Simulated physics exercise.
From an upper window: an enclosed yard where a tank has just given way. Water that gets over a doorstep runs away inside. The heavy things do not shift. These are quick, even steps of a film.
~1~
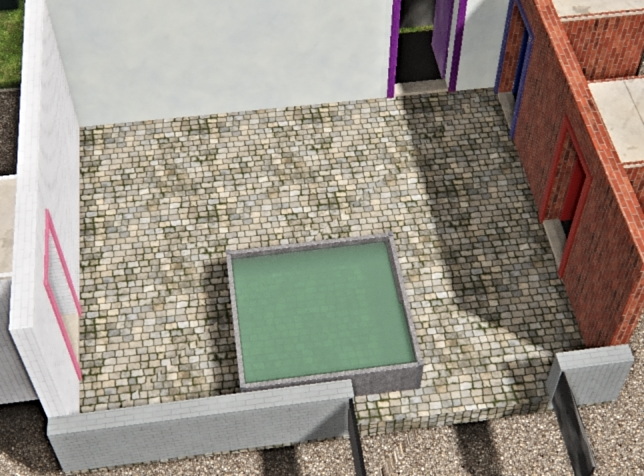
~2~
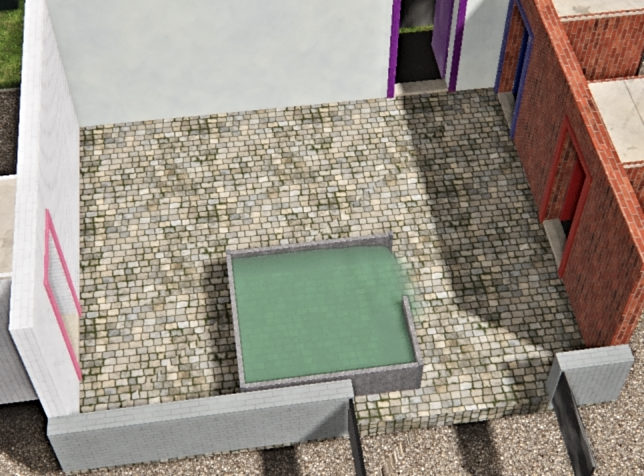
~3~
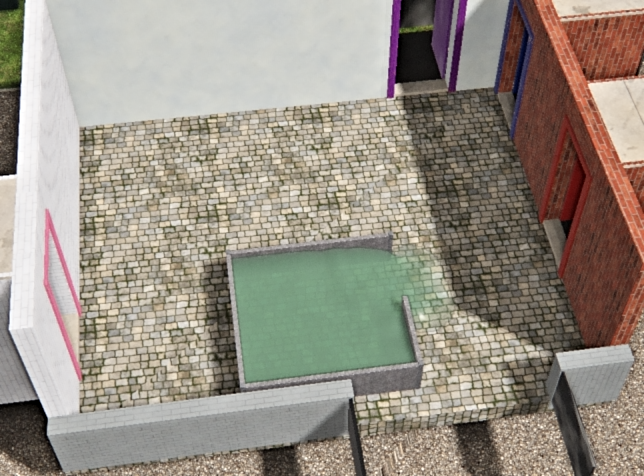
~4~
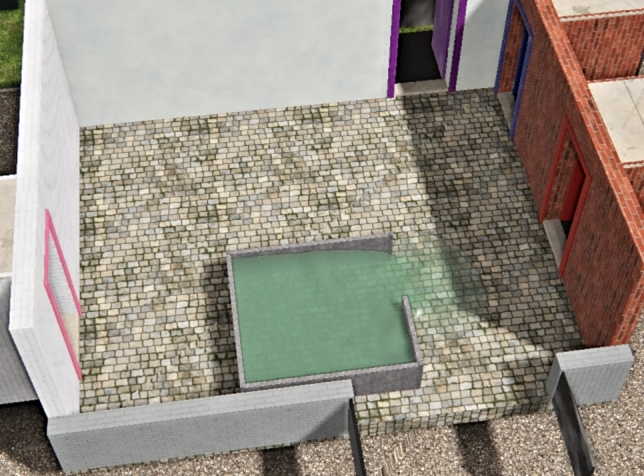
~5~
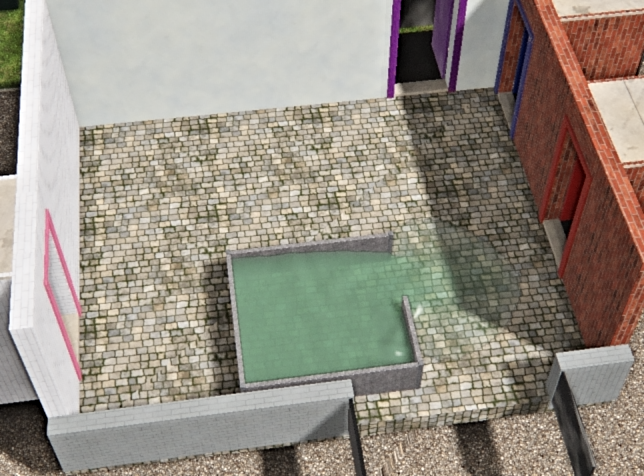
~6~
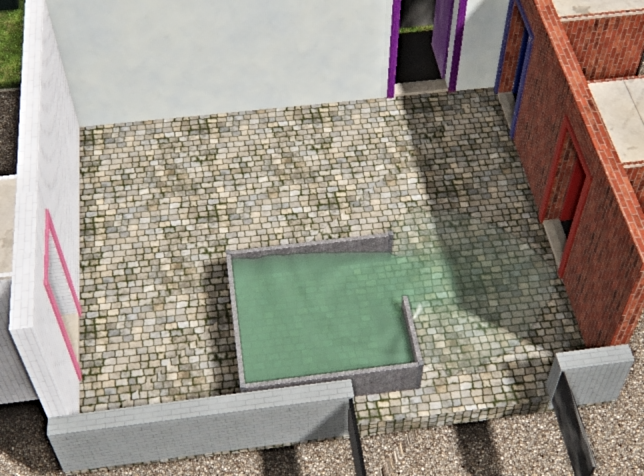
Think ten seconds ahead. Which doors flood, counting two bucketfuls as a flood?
In the end: The pink door stays under that; the blue door takes more than that; the purple door takes more than that; the red door takes more than that.
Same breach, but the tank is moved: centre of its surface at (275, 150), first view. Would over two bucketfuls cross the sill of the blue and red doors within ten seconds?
My reading: The blue one takes more, the red one takes less.
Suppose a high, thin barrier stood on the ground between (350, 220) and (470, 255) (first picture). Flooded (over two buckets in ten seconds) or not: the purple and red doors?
One by one: Purple door keeps below it; red door lets more in.
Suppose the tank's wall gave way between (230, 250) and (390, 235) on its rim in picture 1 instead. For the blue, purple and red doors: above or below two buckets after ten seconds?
My reading: Blue floods, purple takes more, red stays under.
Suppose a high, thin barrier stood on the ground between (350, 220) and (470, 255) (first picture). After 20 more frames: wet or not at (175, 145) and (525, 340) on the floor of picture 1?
One after the other: No water, covered.
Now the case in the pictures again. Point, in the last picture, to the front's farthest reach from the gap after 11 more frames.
Around (495, 101).
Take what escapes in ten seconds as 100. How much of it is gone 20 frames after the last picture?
I make it 30 per cent.
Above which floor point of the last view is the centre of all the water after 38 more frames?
At about (405, 269).
A moment on, water covers 20 % of the floor; the pink door not reached, the blue door not reached, the purple door not reached, the red door over two buckets in.
Next, water covers 25 % of the floor; the pink door not reached, the blue door wet at the sill, nothing in, the purple door not reached, the red door far over two buckets in.
Then, water covers 35 % of the floor; the pink door not reached, the blue door under two buckets in, the purple door wet at the sill, nothing in, the red door far over two buckets in.
Later, water covers 50 % of the floor; the pink door not reached, the blue door over two buckets in, the purple door over two buckets in, the red door far over two buckets in.
In the end, water covers 75 % of the floor; the pink door not reached, the blue door far over two buckets in, the purple door over two buckets in, the red door far over two buckets in.
